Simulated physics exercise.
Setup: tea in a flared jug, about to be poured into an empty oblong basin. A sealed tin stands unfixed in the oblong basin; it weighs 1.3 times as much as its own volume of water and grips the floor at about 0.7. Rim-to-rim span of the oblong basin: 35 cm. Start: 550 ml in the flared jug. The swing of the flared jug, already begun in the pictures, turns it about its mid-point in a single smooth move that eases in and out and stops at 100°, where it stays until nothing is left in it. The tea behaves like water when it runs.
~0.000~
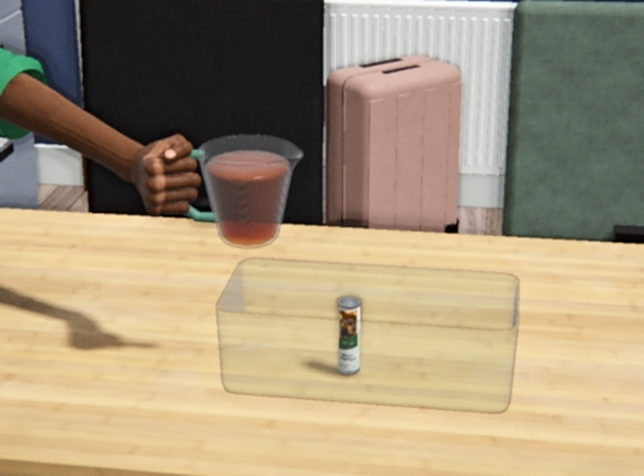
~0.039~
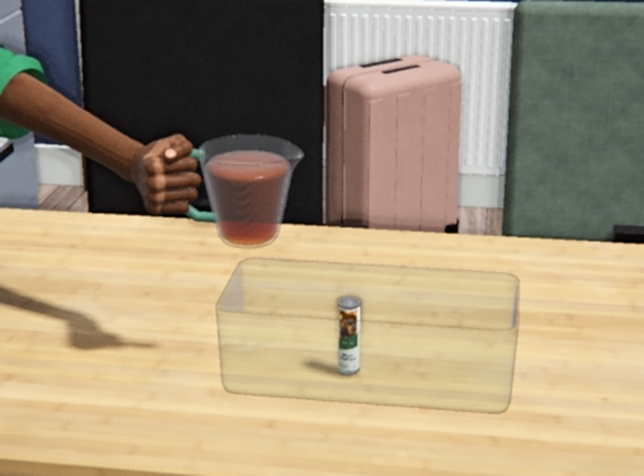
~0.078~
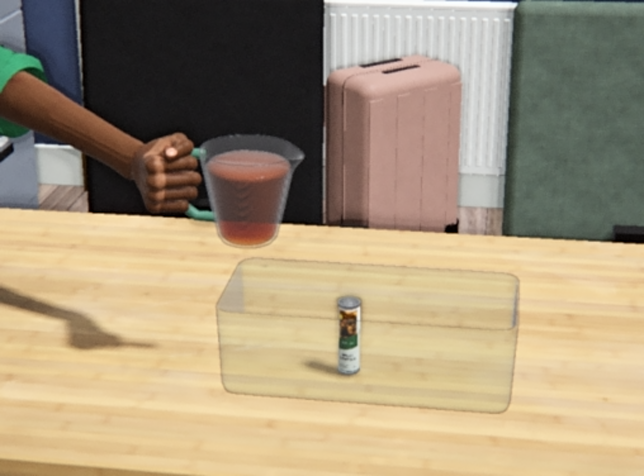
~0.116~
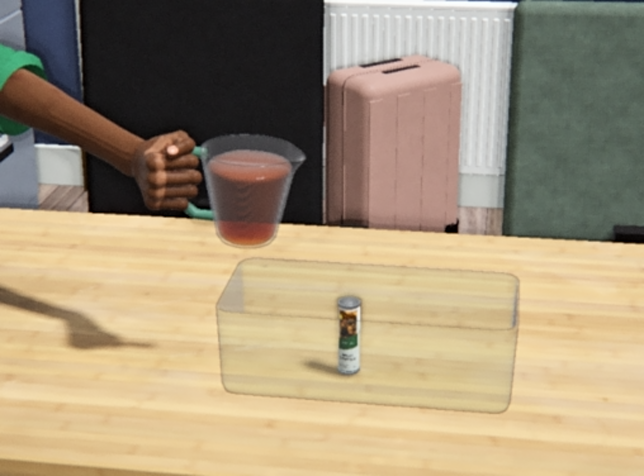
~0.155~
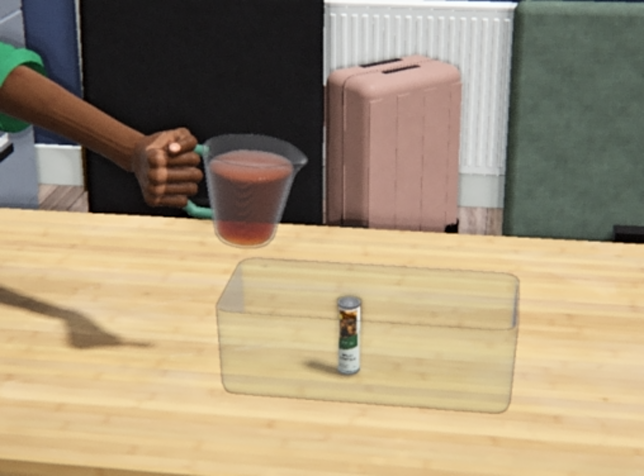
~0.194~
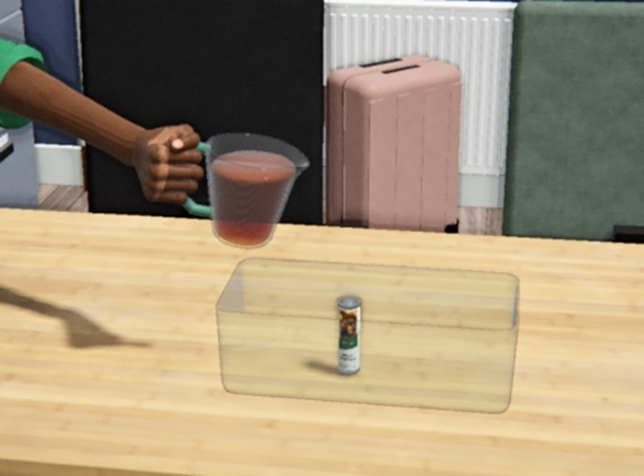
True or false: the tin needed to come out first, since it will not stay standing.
True.
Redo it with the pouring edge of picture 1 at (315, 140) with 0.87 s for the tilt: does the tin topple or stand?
Then the tin remains standing.
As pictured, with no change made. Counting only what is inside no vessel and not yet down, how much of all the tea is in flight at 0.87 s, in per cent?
Near 16 in a hundred.
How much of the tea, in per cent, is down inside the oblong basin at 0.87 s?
Around 64 parts in a hundred.
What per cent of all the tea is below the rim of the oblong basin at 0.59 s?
6 %, roughly.
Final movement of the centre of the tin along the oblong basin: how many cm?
Around 6.5 cm.
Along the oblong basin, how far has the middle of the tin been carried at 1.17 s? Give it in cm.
Measured centre to centre, about 5 cm.
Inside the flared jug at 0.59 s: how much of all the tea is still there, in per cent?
Roughly 76 per cent.
Then, 0.59 s in, the tilt is 63° and 75 per cent is still to pour; the tin stands where it began.
Then, 0.87 s in, the tilt is 96° and 21 per cent is still to pour; the tin stands where it began.
Then, 1.17 s in, the tilt is 100° and 1 per cent is still to pour; the tin lies on its side.
Then, 1.50 s in, the tilt is 100° and 0 per cent is still to pour; the tin lies on its side.
Finally, the tin lies on its side.
